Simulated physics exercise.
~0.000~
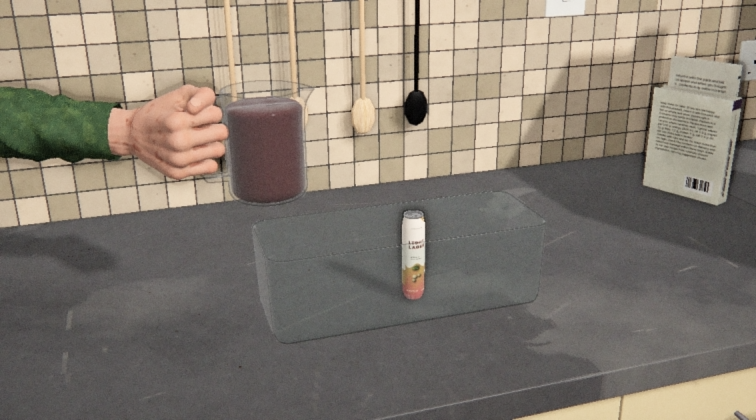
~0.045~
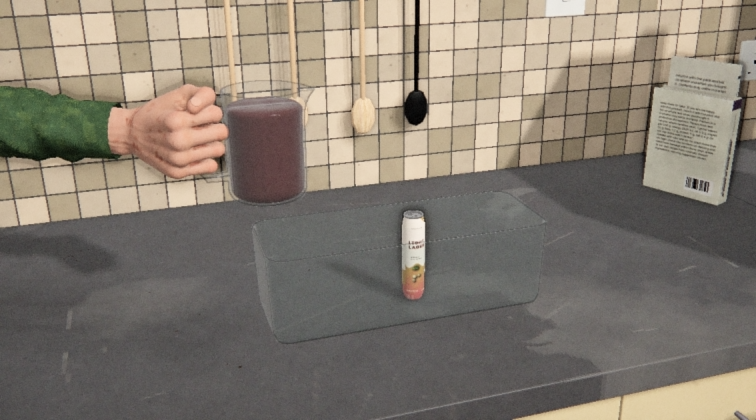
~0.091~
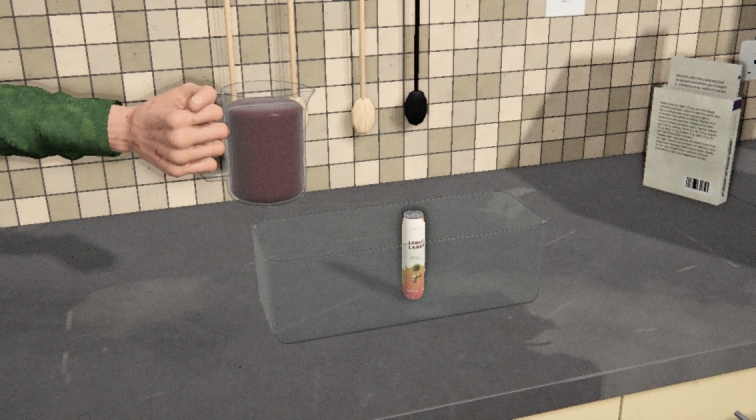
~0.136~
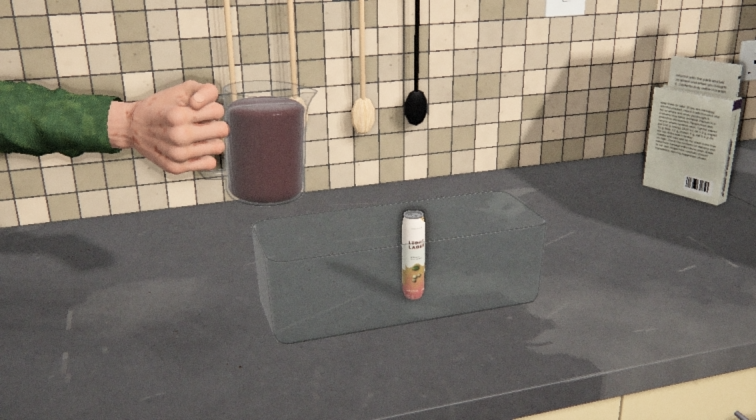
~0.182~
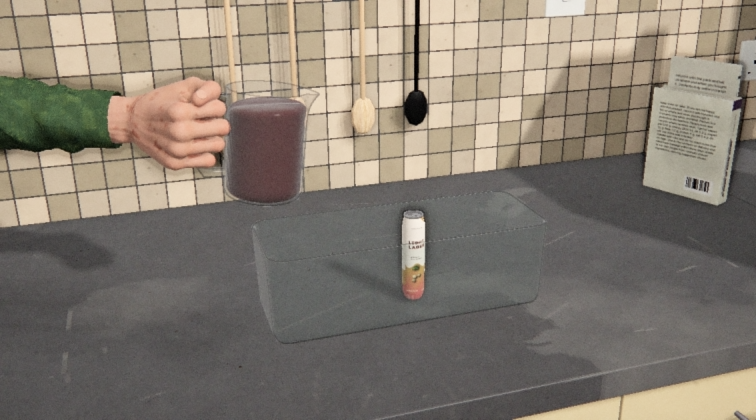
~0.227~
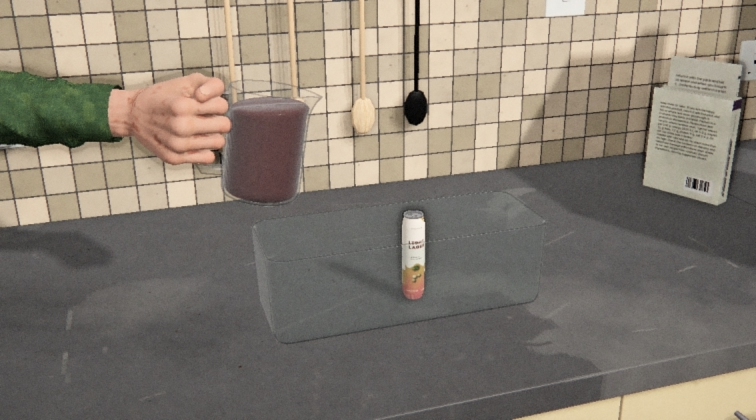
In this clip, a hand holds a clear jug of dark red wine above a long transparent basin with a closed tin standing inside. The jug is still at first, then tilts slightly to the right.
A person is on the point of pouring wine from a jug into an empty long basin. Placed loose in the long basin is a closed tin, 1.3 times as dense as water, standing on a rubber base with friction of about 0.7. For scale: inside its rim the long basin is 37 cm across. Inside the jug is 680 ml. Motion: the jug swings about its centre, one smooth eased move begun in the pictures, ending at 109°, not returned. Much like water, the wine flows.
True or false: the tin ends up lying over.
False.
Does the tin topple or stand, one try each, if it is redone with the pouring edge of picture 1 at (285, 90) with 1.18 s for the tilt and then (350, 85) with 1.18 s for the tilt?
First it stays on its base; then it tips over.
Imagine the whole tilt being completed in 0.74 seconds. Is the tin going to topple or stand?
Result: Tin upright.
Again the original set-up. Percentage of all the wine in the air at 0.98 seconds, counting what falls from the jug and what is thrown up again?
Something like 18 per cent is in the air then.
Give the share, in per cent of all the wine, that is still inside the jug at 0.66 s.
Fraction remaining: Approx. 86 per cent.
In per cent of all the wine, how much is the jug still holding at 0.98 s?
Close to 34 percent of the whole amount.
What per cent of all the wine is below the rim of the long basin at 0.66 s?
Roughly 3 percent.
By 0.66 s the tilt is 65° and 85 per cent is still to pour; the tin stands where it began.
By 0.98 s the tilt is 102° and 33 per cent is still to pour; the tin stands where it began.
By 1.32 s the tilt is 109° and 2 per cent is still to pour; the tin stands where it began.
By 1.68 s the tilt is 109° and 0 per cent is still to pour; the tin stands where it began.
At rest the tin stands where it began.
